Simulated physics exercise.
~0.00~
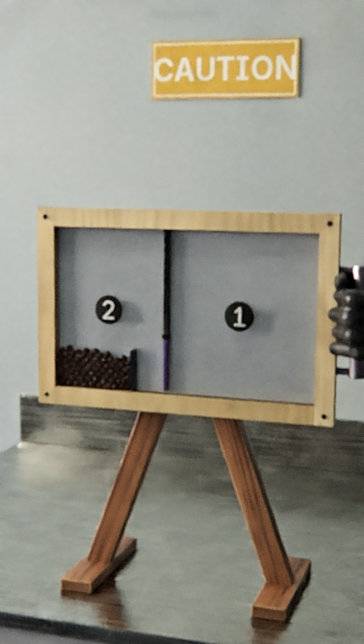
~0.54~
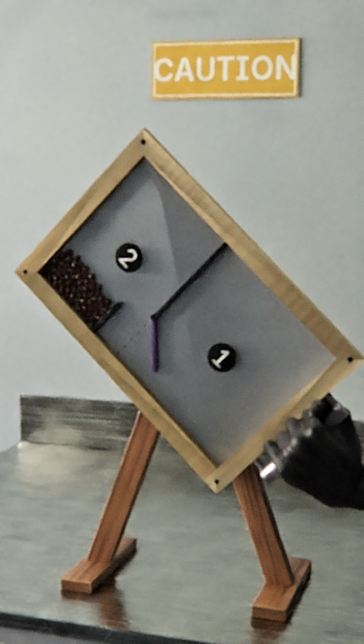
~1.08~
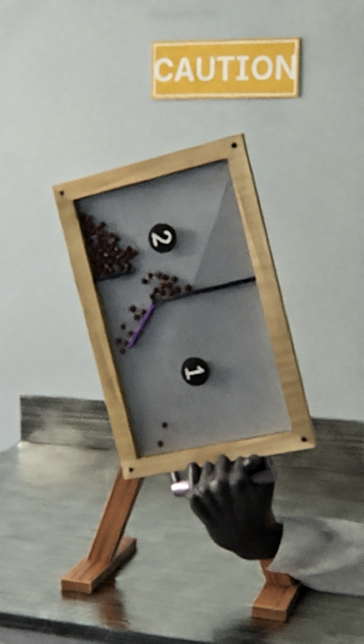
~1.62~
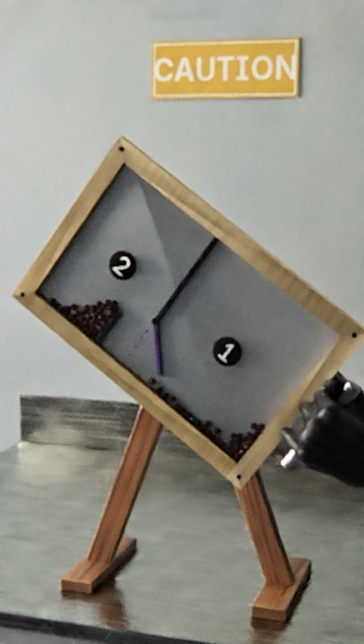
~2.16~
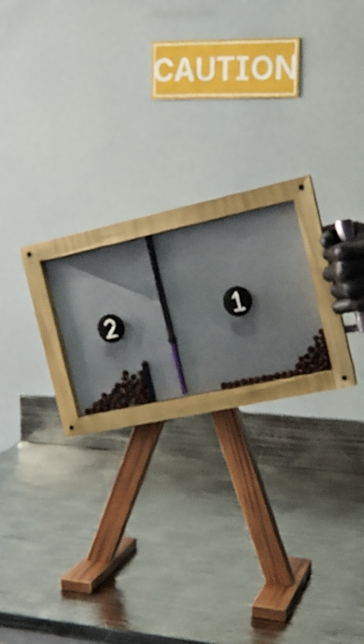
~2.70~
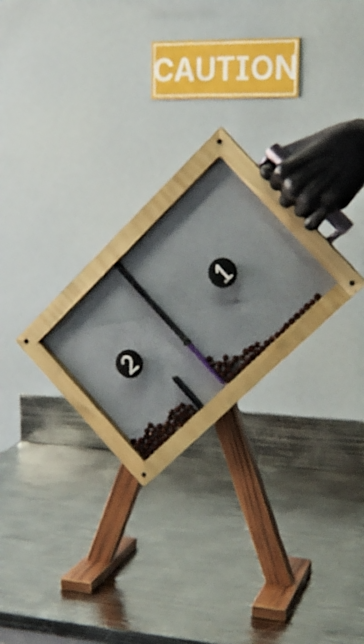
A wooden-framed case of dark beads is turned steeply clockwise by a black-gloved hand, spilling beads past a purple flap into the other side, then swings back past level and ends tilted anticlockwise, with beads resting along the lower edge on both sides.
